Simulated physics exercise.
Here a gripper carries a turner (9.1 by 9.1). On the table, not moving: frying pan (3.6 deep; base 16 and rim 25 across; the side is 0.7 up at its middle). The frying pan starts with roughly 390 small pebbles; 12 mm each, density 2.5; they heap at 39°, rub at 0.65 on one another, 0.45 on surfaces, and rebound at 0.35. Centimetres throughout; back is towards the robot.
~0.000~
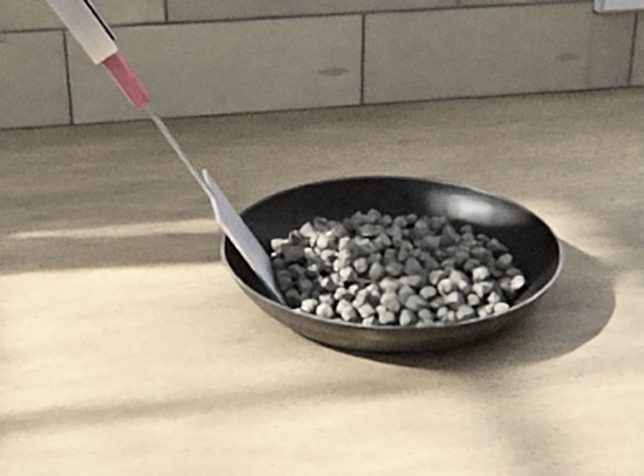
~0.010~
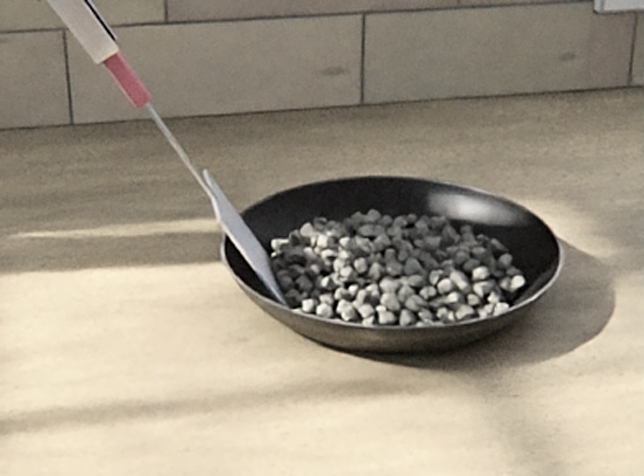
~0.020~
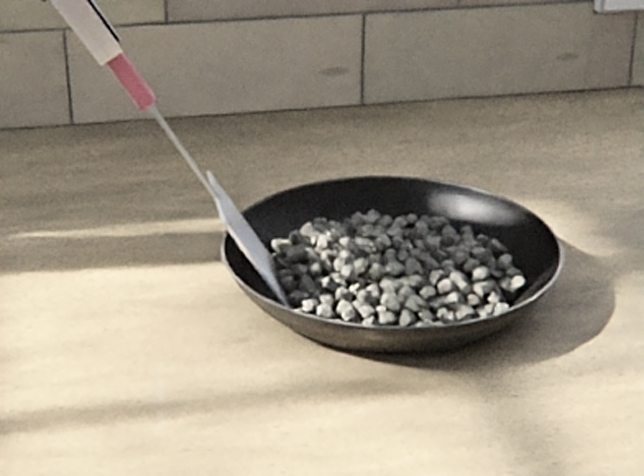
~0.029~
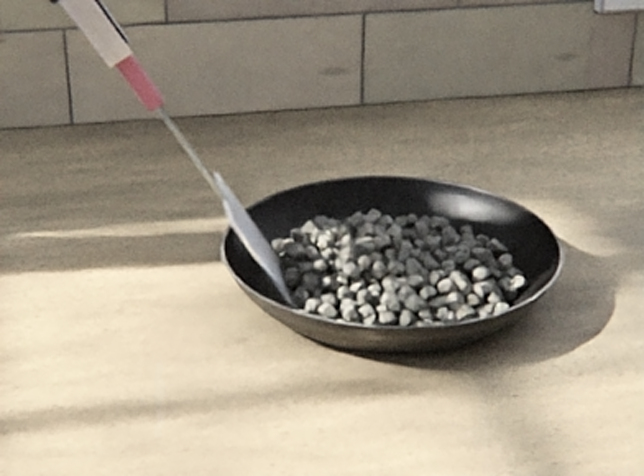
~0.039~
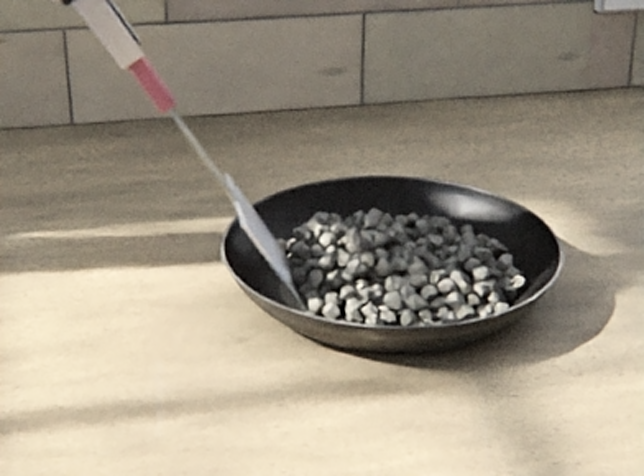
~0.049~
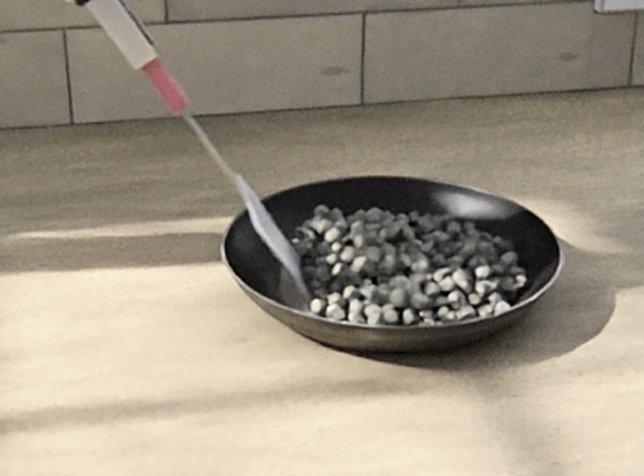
A turner slides slowly to the right through small grey pebbles in a dark frying pan.
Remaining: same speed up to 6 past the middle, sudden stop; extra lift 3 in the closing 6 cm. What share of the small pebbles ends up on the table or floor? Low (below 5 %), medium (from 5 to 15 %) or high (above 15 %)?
On the table or floor the share is high, above 15 %.
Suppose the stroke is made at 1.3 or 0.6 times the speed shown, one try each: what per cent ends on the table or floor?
Some 20 and 5 per cent.
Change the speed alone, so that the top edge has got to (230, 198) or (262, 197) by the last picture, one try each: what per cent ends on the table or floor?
Some 5 and 25 per cent.
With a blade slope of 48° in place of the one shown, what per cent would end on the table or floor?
Then about 15 per cent.
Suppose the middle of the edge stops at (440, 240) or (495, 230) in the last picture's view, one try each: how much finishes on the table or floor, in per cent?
Some 5 and 35 per cent.
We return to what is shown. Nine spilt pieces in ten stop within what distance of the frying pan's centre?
Some 25 cm.
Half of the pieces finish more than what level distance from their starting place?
Some 6 cm.
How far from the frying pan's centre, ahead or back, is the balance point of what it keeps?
Roughly 4.5 cm ahead.
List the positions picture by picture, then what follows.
The turner top edge at (211, 194), sloping 59°; upper third of the load around (378, 264), from x 280 to 520, top at y 220; 389 in the frying pan, in the first picture.
The turner top edge at (212, 194), sloping 59°; upper third of the load around (378, 264), from x 280 to 520, top at y 220, in the second picture.
The turner top edge at (215, 195), sloping 59°; upper third of the load around (376, 262), from x 280 to 520, top at y 220, in the third picture.
The turner top edge at (223, 197), sloping 59°; upper third of the load around (374, 262), from x 280 to 520, top at y 220, in the fourth picture.
The turner top edge at (235, 198), sloping 59°; upper third of the load around (374, 258), from x 280 to 520, top at y 215, in the fifth picture.
The turner top edge at (246, 198), sloping 59°; upper third of the load around (376, 257), from x 280 to 520, top at y 210; 389 in the frying pan, in the sixth picture.
After 0.10 s, sloping 59°, highest piece 6 above the table; 389 in the frying pan.
After 0.14 s, sloping 59°, highest piece 6 above the table; 388 in the frying pan, 1 on the blade or in flight.
After 0.37 s, sloping 59°, highest piece 6 above the table; 308 in the frying pan, 79 on the table or floor, 2 on the blade or in flight.
After 1.42 s, sloping 59°, highest piece 5 above the table; 307 in the frying pan, 82 on the table or floor.
In the end, 307 in the frying pan, 82 on the table or floor. That is 21 % on the table or floor.
